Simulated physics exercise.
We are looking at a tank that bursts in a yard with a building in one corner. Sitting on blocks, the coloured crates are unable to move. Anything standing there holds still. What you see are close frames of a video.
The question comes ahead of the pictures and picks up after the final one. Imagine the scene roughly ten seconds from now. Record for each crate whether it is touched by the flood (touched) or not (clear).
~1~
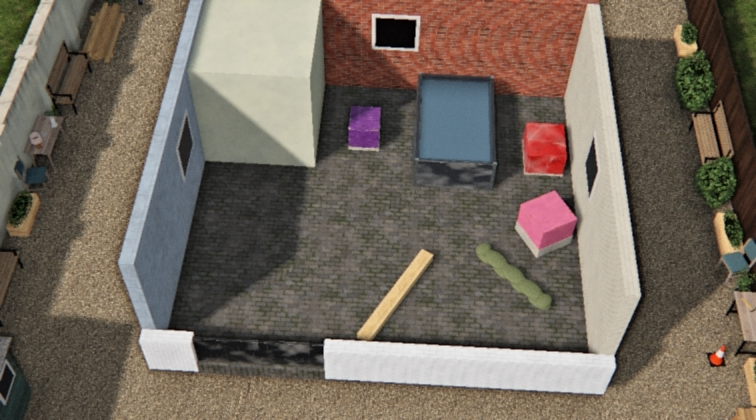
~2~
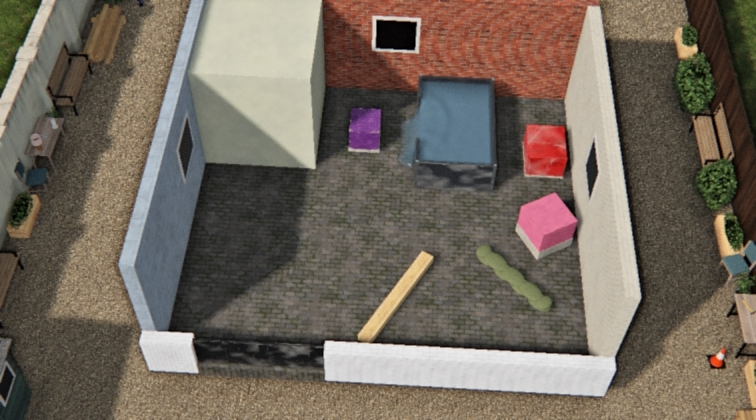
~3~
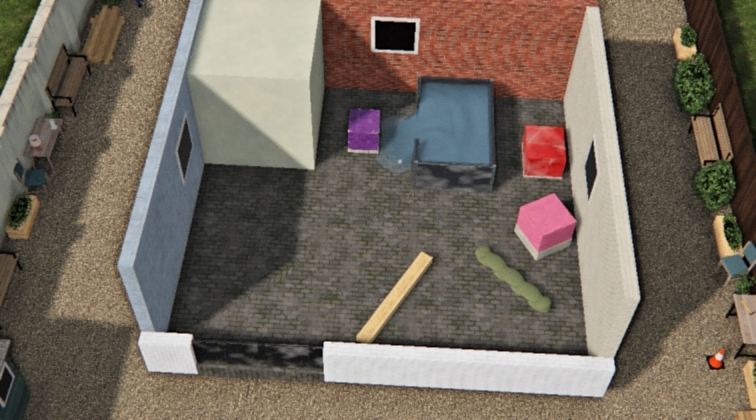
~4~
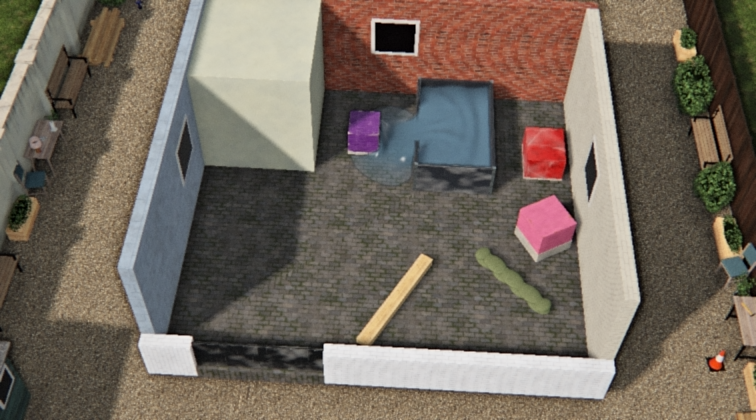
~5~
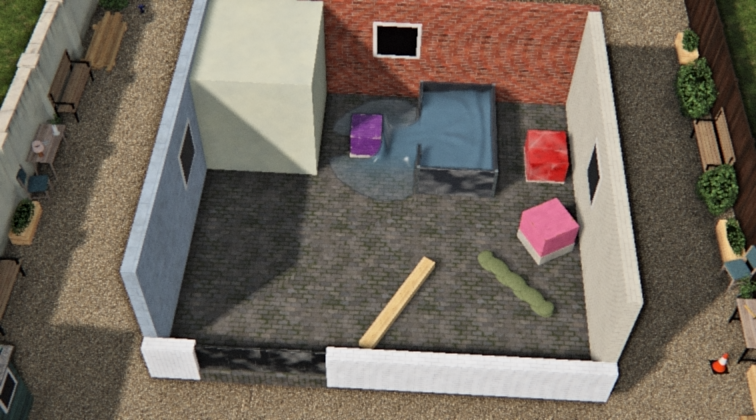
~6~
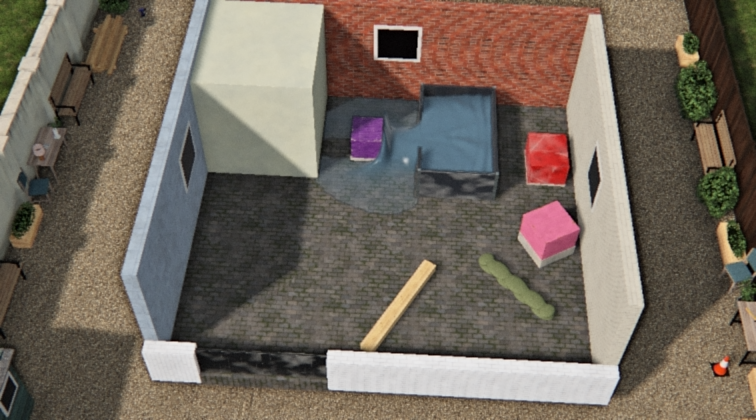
The pink crate is out of reach; the red crate is within reach; the purple crate is within reach.
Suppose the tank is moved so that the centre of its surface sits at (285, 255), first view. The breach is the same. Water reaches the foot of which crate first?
I'd go with the purple-painted one.
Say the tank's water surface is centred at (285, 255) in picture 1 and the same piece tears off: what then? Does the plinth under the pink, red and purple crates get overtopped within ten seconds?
Crate by crate: Pink is missed, red is overrun, purple is missed.
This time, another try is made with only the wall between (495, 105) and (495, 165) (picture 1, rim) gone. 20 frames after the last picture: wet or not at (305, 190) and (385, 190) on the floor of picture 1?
I'd expect the first point to stay dry and the second point to stay dry.
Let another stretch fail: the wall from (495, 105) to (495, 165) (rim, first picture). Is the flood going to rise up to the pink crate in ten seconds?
Note: Pink crate gets reached.
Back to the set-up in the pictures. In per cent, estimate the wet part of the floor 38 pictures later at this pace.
By my count, 70 percent.
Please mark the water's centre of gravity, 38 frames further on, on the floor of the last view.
Near pixel (364, 217).
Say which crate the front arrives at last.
I'd name the one in pink.
A moment on, water covers 25 % of the floor; the pink crate not reached, the red crate not reached, the purple crate water round its plinth.
Next, water covers 45 % of the floor; the pink crate not reached, the red crate not reached, the purple crate water round its plinth.
Then, water covers 55 % of the floor; the pink crate not reached, the red crate not reached, the purple crate water round its plinth.
Later, water covers 70 % of the floor; the pink crate water round its plinth, the red crate water round its plinth, the purple crate water round its plinth.
In the end, water covers 90 % of the floor; the pink crate stayed above the water, the red crate was topped, the purple crate was topped.
